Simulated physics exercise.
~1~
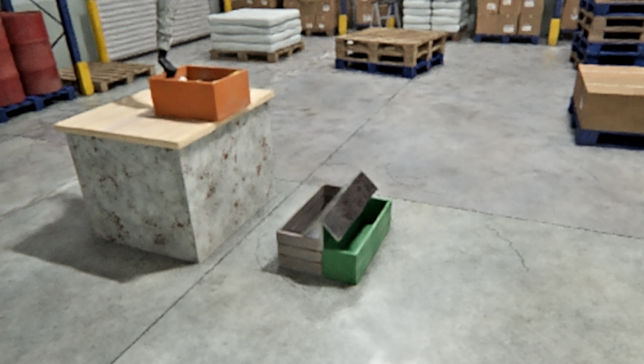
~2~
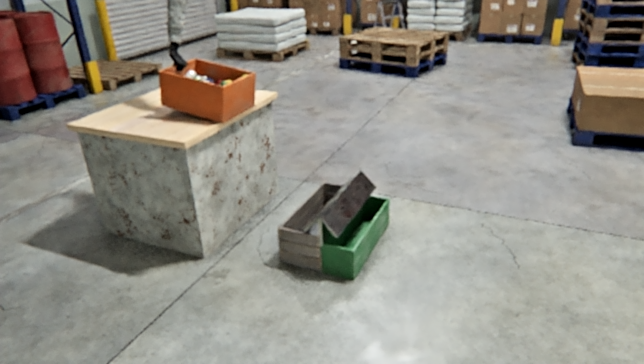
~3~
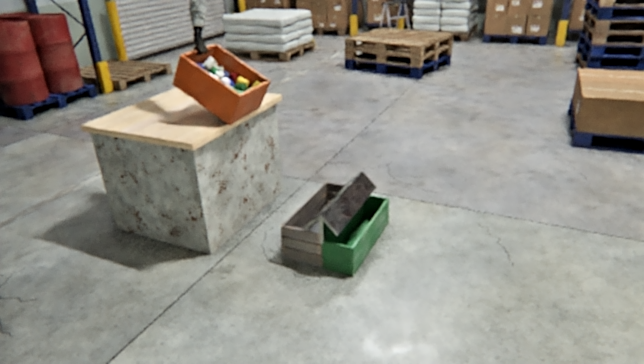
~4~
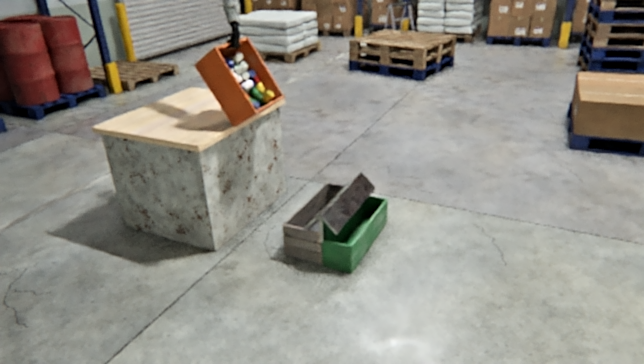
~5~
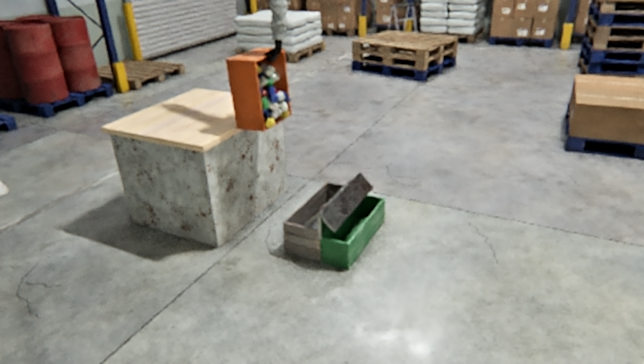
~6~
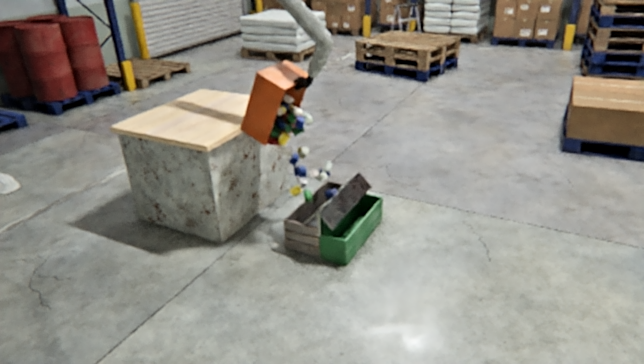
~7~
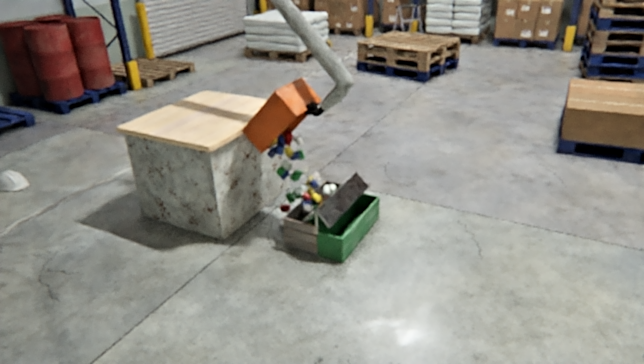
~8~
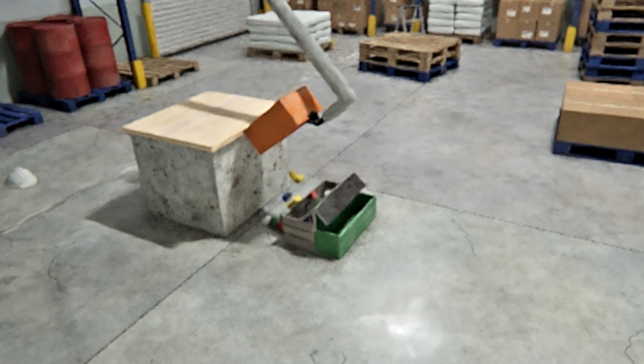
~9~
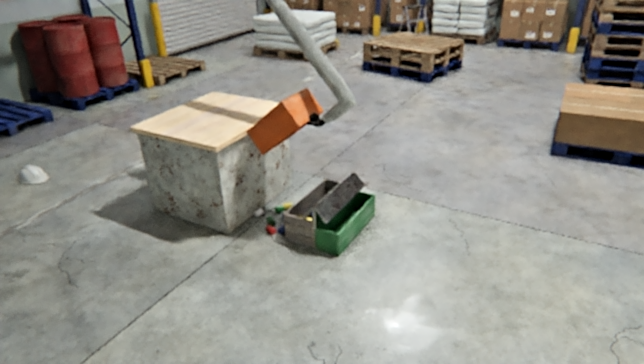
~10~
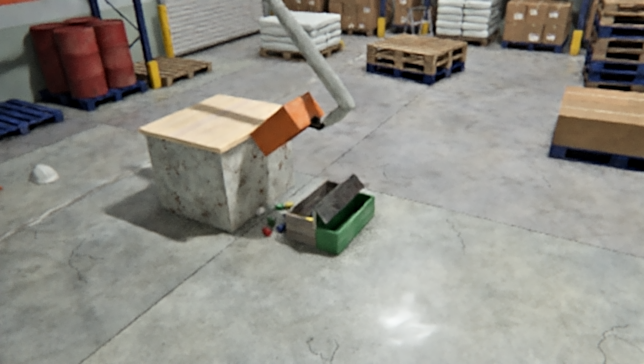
Orange crate tipping small colourful items off a bench edge into a grey trough beside a green one, some landing short.
